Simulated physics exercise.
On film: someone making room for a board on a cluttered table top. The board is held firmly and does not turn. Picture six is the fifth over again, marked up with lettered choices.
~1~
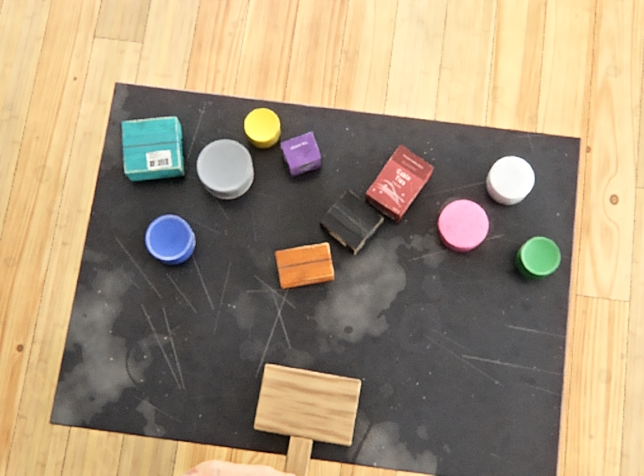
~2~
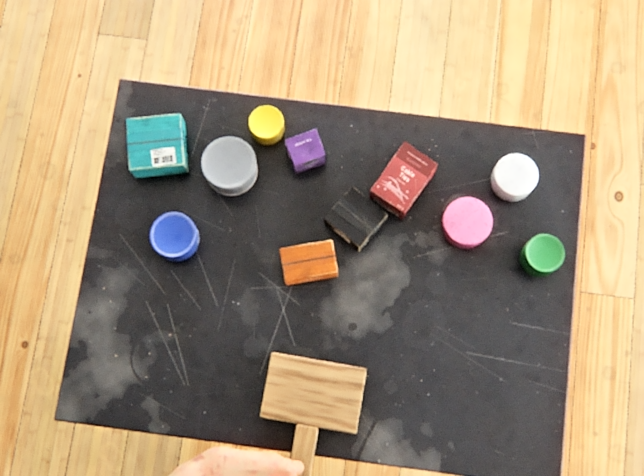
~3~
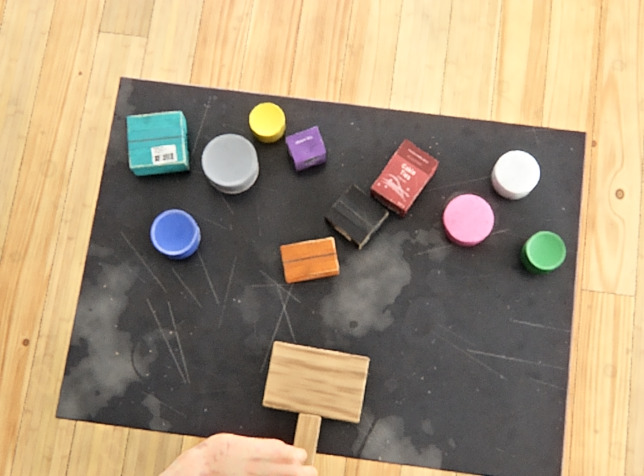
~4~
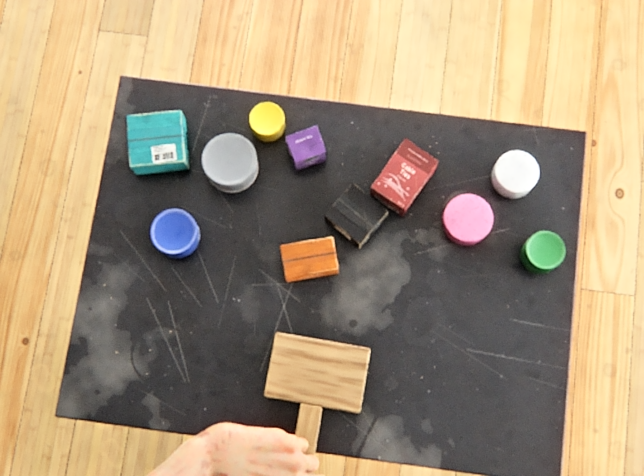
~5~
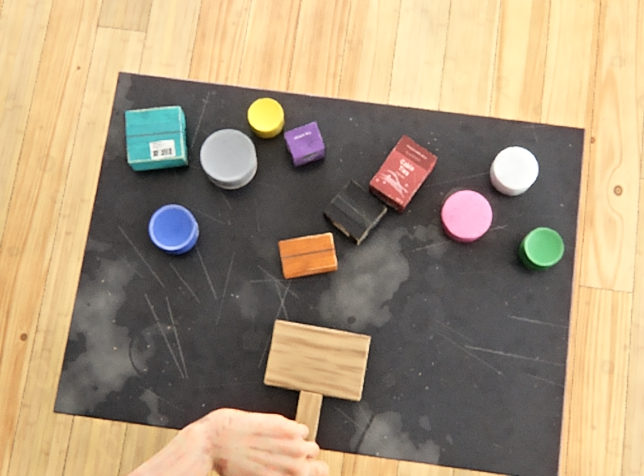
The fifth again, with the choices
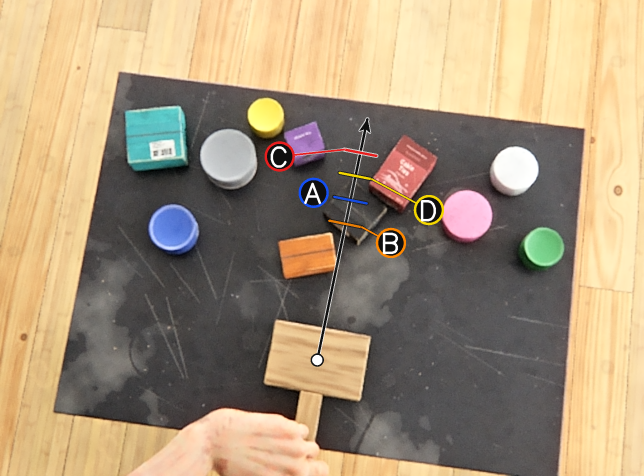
The clip opens on a black surface scattered with colourful boxes and round containers, with fingertips at the bottom edge by a wooden board on a handle. The hand comes further into view, pushing the board slowly and slightly up towards the orange block, without turning it, while the objects stay in place.
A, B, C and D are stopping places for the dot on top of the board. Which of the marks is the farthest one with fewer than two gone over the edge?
No farther than C.
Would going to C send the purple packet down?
Yes.
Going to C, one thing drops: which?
The purple packet goes over.
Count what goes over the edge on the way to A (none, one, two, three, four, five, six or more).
The count is none.
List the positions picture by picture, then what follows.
Black box (351, 222); red box (399, 184); blue jar (171, 240), in the first picture.
Board (314, 393); turquoise box (157, 146), in the second picture.
Board (316, 382); pink pot (468, 221), in the third picture.
Board (317, 372); yellow jar (267, 123), in the fourth picture.
Board (317, 360); purple packet (305, 145); green jar (541, 250); black box (355, 213), in the fifth picture.
On the copy, A at (350, 200); B at (346, 224); C at (360, 153); D at (356, 176); the arrow from (317, 360) to (368, 119); the white dot at (317, 360).
On C. First, board (333, 284); black box (358, 206); orange box (311, 232).
Then, board (349, 211); purple packet (304, 126); red box (424, 160).
Finally, board (360, 156); purple packet over the edge; black box (379, 107); one fallen.
By contrast, A is within the limit but short; B is within the limit but short; D is within the limit but short.
